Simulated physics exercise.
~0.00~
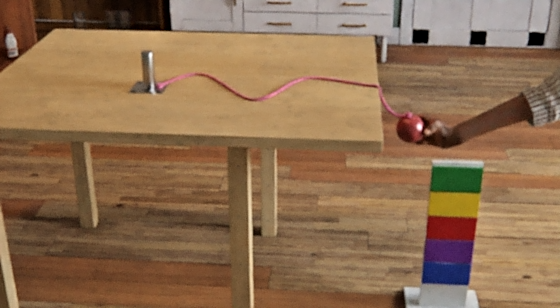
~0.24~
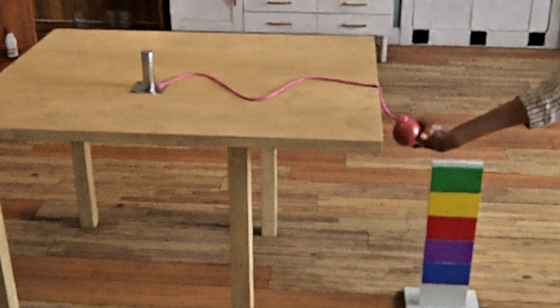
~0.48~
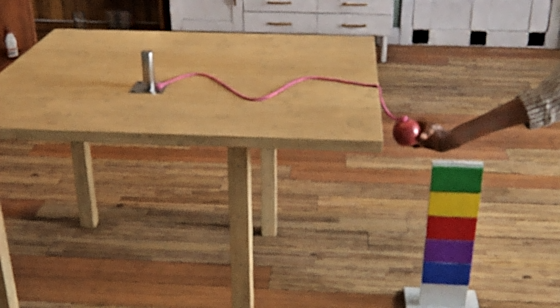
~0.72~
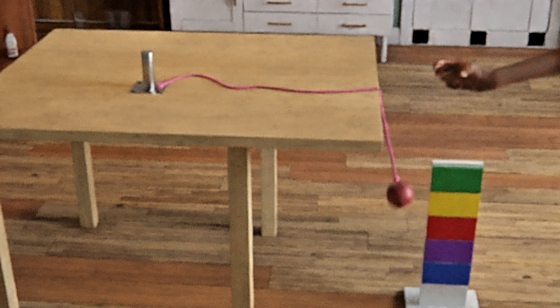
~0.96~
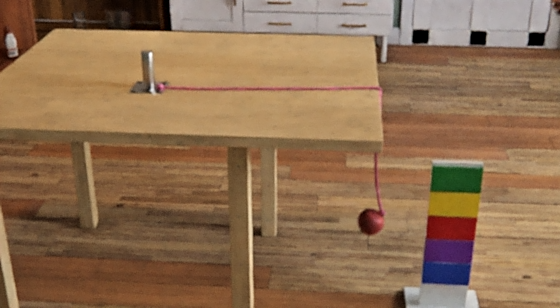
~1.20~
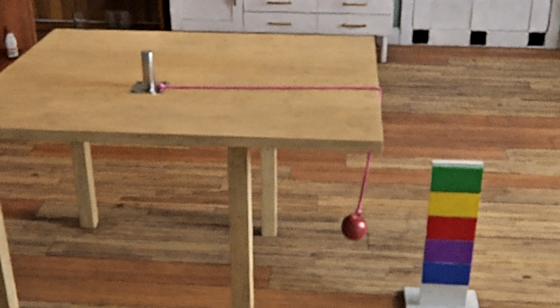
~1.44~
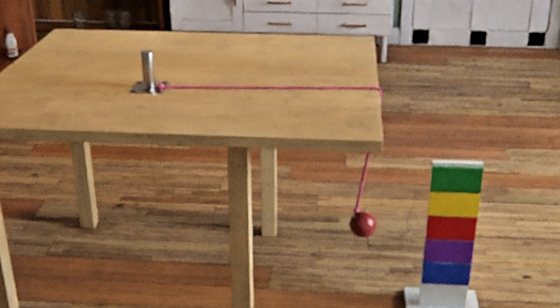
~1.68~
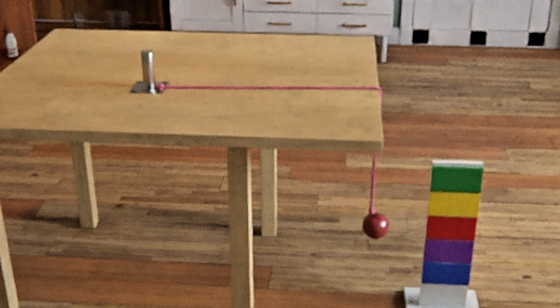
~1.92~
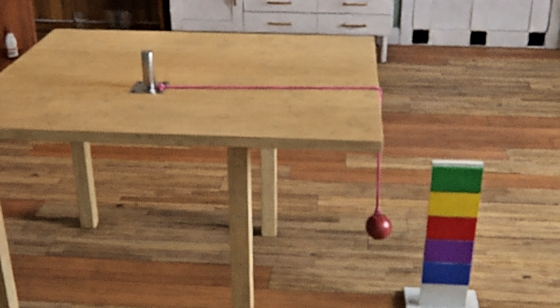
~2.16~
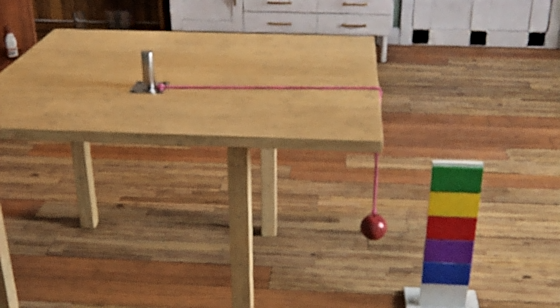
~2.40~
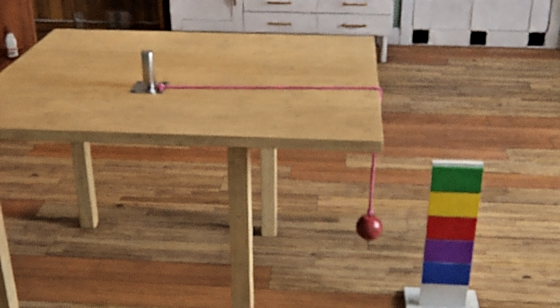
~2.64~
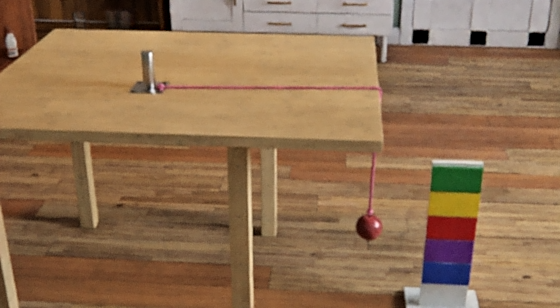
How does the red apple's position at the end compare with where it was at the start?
At the start a hand held the red apple out near the height of the table's edge. At the end it hangs from its cord lower and a little farther left, level with the red band.
